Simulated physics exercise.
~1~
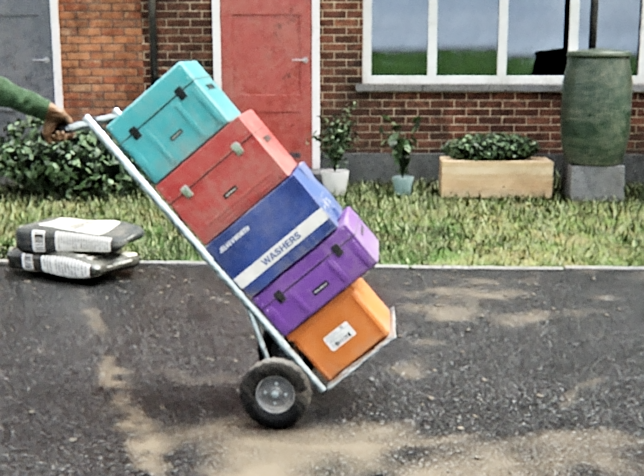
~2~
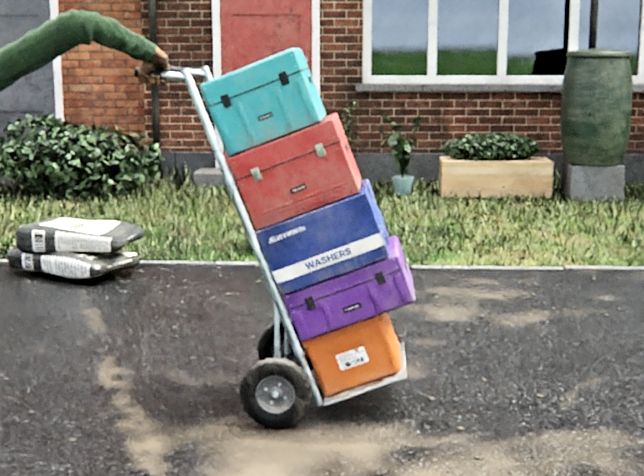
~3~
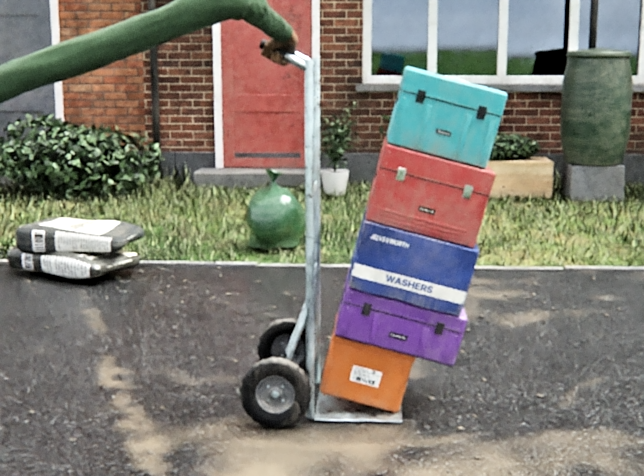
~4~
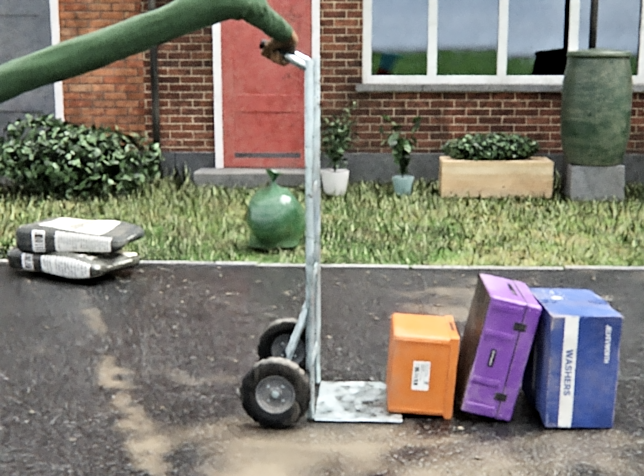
A sack truck stacked with five colourful boxes was swung upright by a green arm, and the stack leaned right and toppled off, leaving the orange, purple and blue ones on the ground beside the truck, with the red and turquoise ones out of sight.
